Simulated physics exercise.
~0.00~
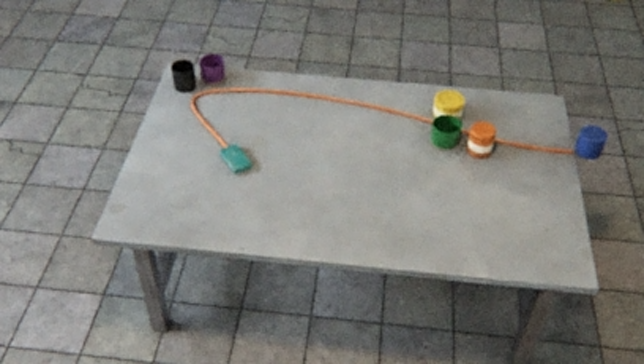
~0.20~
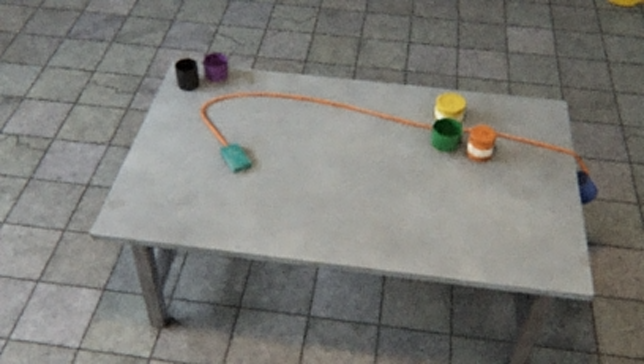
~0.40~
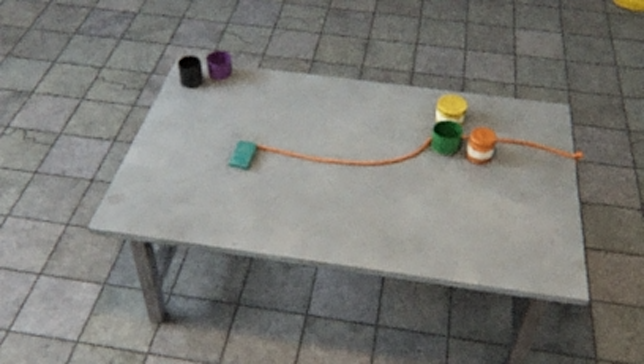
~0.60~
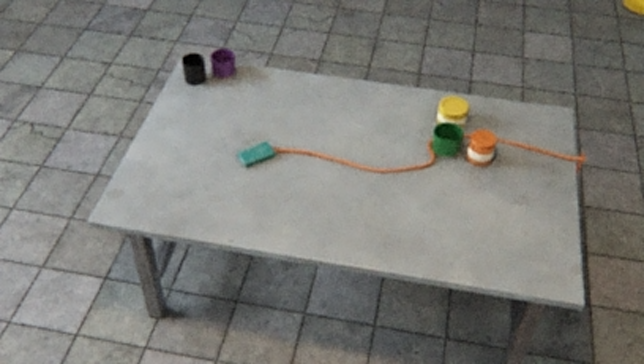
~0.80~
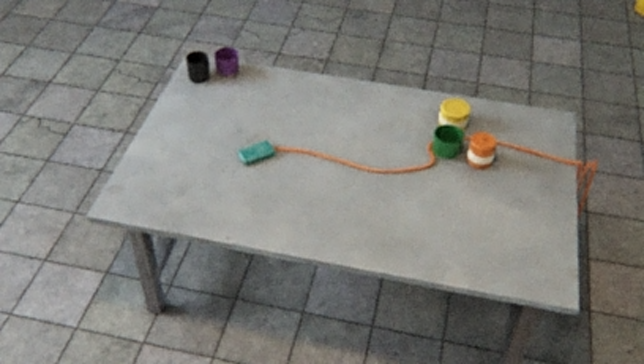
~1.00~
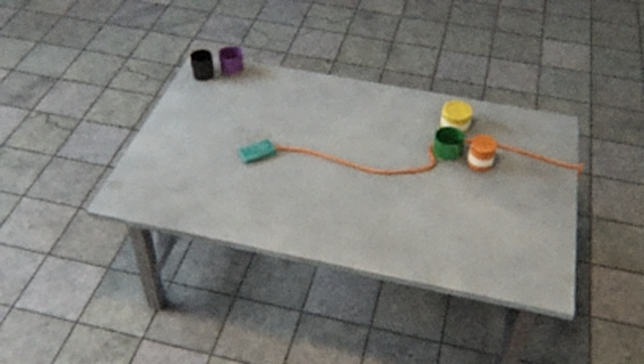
At the start, an orange cable curves across a grey table from a teal phone on the left, running past yellow, green and orange containers to a blue speaker at the right edge, with a black cup and a purple mug at the back left. The speaker tips over the edge and drops out of sight. The cable's loop swings forward into a shallow curve, and the phone turns and slides slightly to the right. The cable's end jiggles at the right edge. Finally, the phone rests on the table, still joined to the cable, and the containers stay standing.
